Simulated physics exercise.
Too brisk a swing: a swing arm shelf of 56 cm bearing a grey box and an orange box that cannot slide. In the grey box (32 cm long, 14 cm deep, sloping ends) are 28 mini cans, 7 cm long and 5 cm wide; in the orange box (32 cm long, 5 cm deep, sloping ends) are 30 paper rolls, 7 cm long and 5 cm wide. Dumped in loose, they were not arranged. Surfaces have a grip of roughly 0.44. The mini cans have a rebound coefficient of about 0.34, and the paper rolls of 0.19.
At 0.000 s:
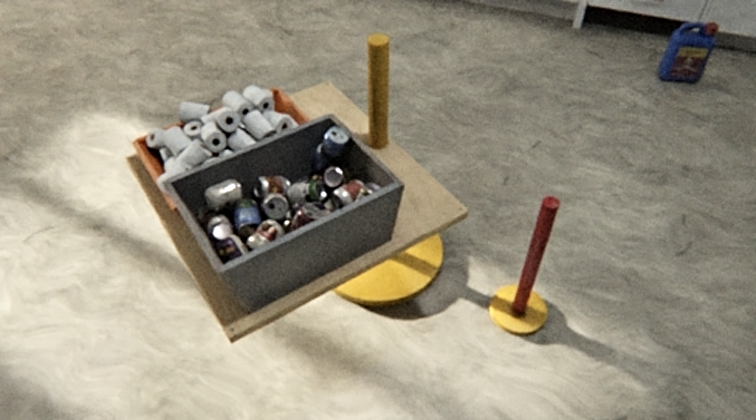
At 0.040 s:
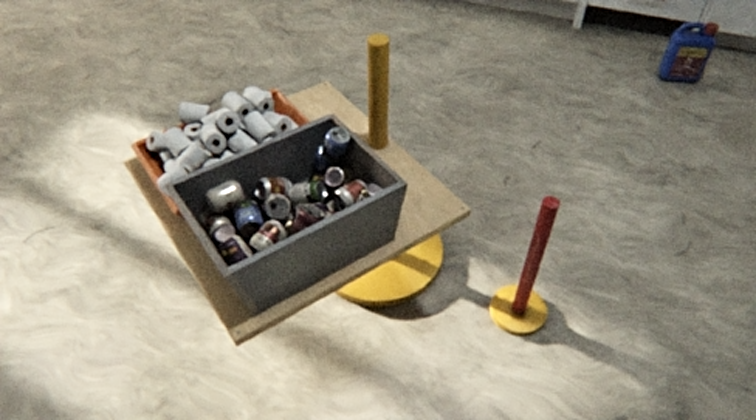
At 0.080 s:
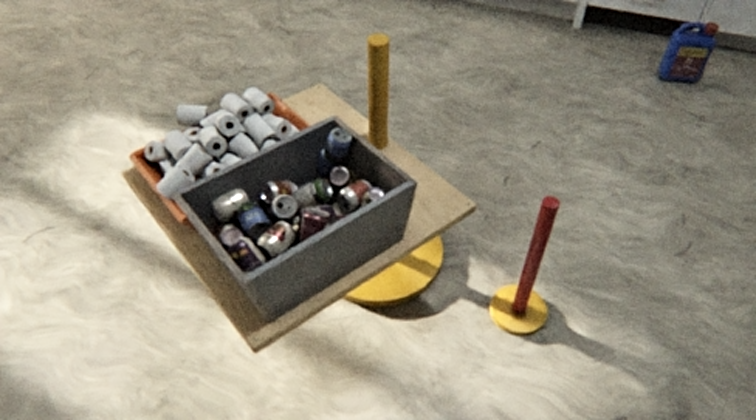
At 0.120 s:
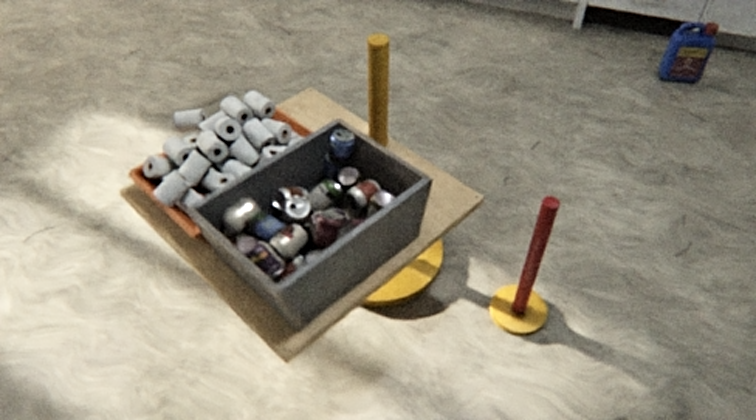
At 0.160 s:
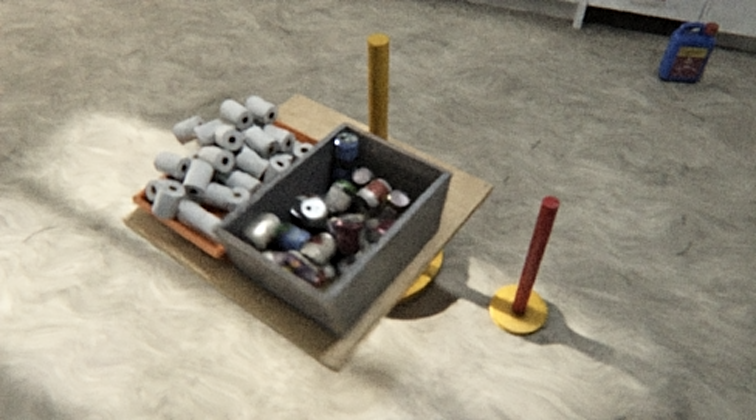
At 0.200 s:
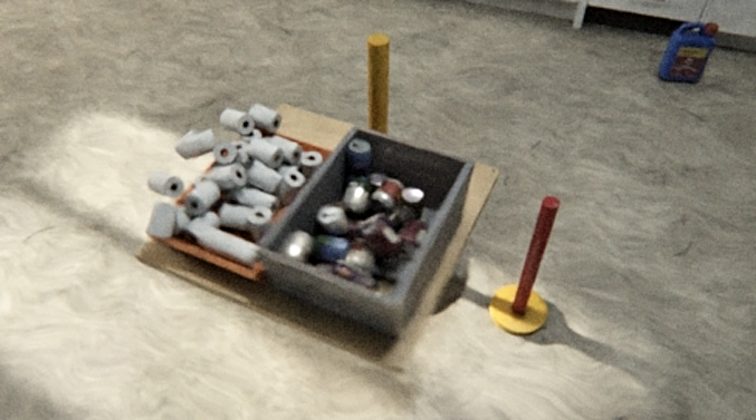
Wooden board on a yellow stand swinging counterclockwise, carrying a grey box of cans and an orange box of shifting paper rolls.
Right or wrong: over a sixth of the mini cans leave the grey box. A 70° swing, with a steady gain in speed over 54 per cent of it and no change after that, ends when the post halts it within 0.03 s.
Wrong, under a sixth leave it.
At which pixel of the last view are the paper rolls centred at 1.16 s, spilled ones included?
Centre: About (365, 284) px.
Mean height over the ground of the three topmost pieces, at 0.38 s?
Close to 62 cm up.
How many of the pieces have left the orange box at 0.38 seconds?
Orange box: Roughly 8 out by then.
After 0.30 s, it reaches the stop.
After 0.38 s, grey box 27 in, 1 out and orange box 22 in, 8 out.
After 0.50 s, grey box 27 in, 1 out and orange box 18 in, 12 out.
After 0.72 s, grey box 27 in, 1 out and orange box 16 in, 14 out.
Final count (at 1.16 s), grey box 27 in, 1 out and orange box 16 in, 14 out. Asked share, 1 of 28, 4 per cent.
